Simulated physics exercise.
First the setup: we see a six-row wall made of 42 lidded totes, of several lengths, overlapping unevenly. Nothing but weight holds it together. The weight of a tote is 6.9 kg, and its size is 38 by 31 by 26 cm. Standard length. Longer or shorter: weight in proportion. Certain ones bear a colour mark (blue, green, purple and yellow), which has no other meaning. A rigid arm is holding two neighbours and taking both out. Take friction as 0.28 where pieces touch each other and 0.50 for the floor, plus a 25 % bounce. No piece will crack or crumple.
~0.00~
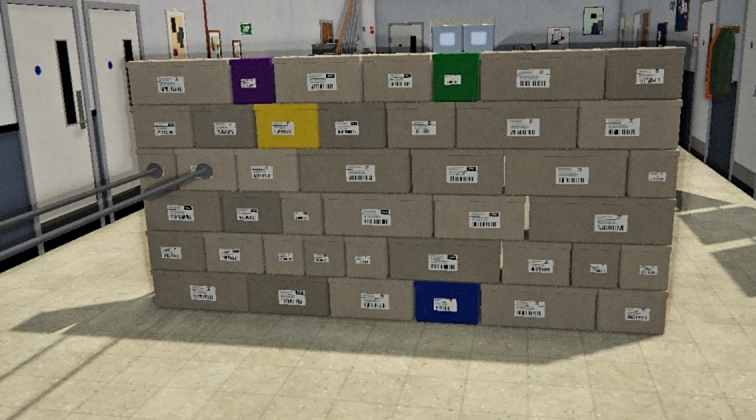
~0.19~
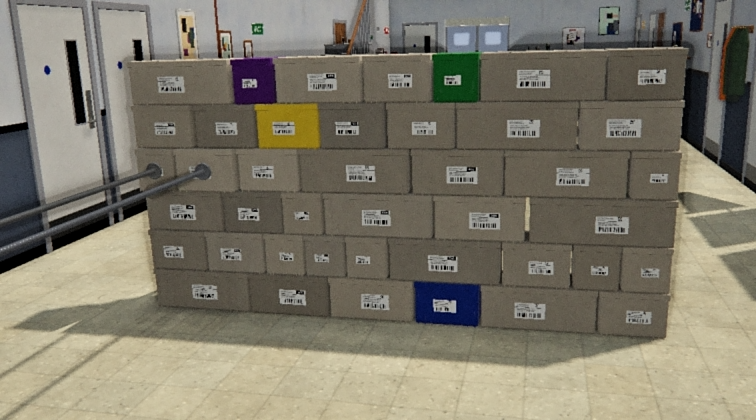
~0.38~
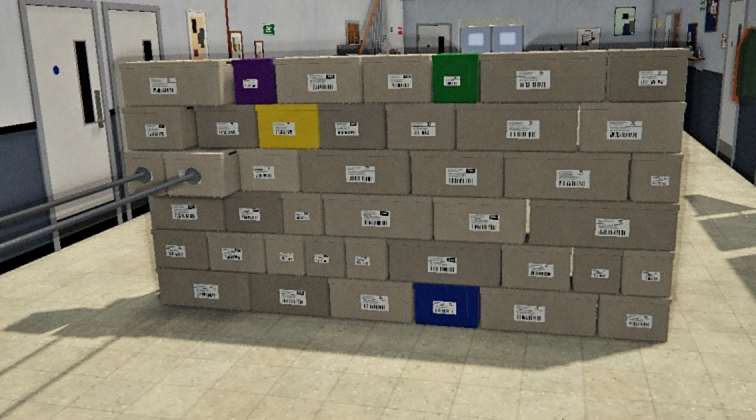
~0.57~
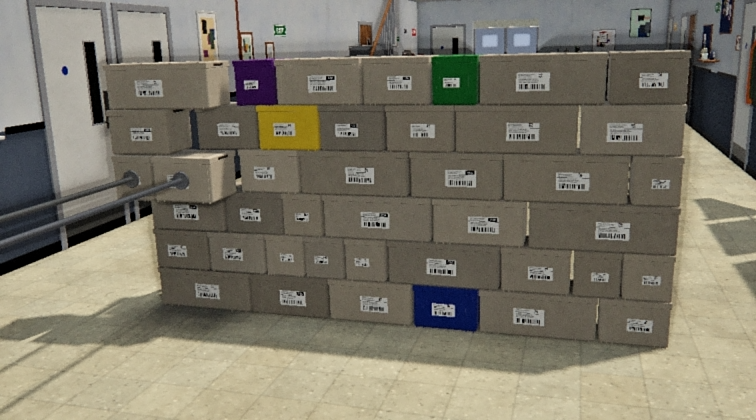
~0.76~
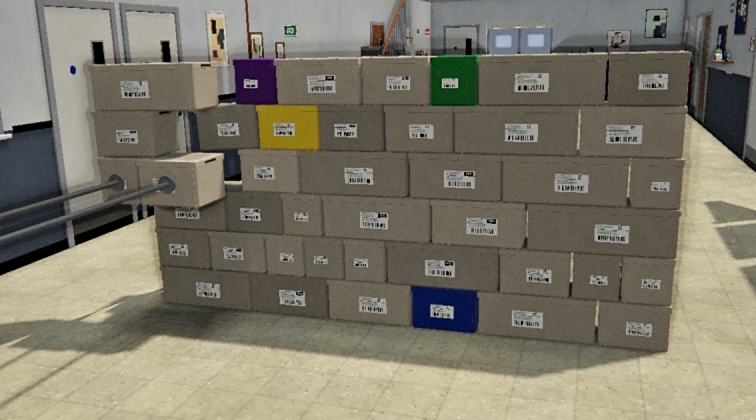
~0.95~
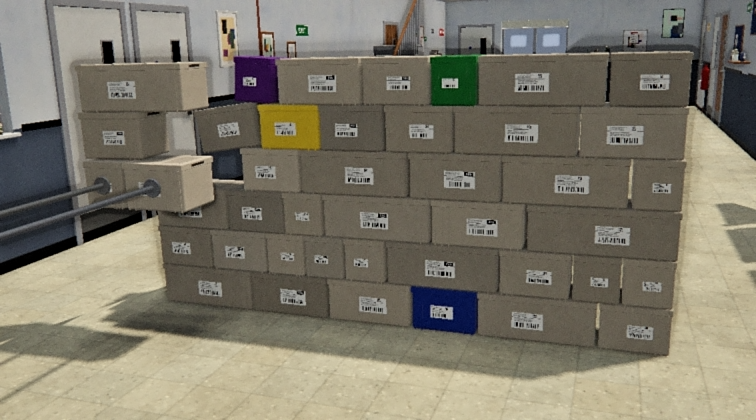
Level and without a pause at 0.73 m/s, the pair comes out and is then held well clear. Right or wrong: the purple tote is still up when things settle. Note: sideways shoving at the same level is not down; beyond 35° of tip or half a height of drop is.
Wrong, it comes down.
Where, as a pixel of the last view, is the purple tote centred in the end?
I'd put it somewhere near (272, 256).
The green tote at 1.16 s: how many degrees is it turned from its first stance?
Roughly 0°.
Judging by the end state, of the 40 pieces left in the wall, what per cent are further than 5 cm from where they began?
Displaced: 10 %.
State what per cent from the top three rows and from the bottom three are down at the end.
That's 20% up top and 0% at the bottom.
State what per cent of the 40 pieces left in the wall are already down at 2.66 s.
10 %.
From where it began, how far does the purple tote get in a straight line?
I'd put it at near 145 cm.
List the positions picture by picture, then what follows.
In the first frame (places mark the middle of the side facing us; the camera moves round a little), pulled tote (165, 161) not yet moving; purple tote (250, 82); green tote (455, 78); blue tote (446, 304); the rest undisturbed.
Pulled tote (164, 162) 44 mm out; purple tote (251, 82), in the second frame.
Pulled tote (153, 165) 18 cm out; purple tote (252, 82); 2 disturbed, none down, in the third frame.
Pulled tote (141, 170) clear of the wall, 32 cm out; purple tote (253, 83); 2 disturbed, none down, in the fourth frame.
Pulled tote (127, 173) clear of the wall, 46 cm out; purple tote (252, 82); 3 disturbed, none down, in the fifth frame.
Pulled tote (112, 176) clear of the wall, 60 cm out; purple tote (251, 80) leaning 4°; green tote (452, 82); yellow tote (288, 128); steepest lean 8°, the tote at (226, 129); 4 disturbed, none down, in the sixth frame.
After 1.16 s, none of the 40 other totes down, 4 disturbed; purple tote leaning 5°.
After 1.98 s, 2 of the 40 other totes down; purple tote leaning 46°, 36 cm lower.
After 2.66 s, 3 of the 40 other totes down; purple tote on its side.
After 3.30 s, 4 of the 40 other totes down; purple tote on its side.
At rest (4.2 s), 4 of the 40 other totes down; purple tote on its side; yellow tote unmoved; green tote unmoved. As the last picture would show them, middles, purple tote near (272, 256), yellow tote near (299, 125).
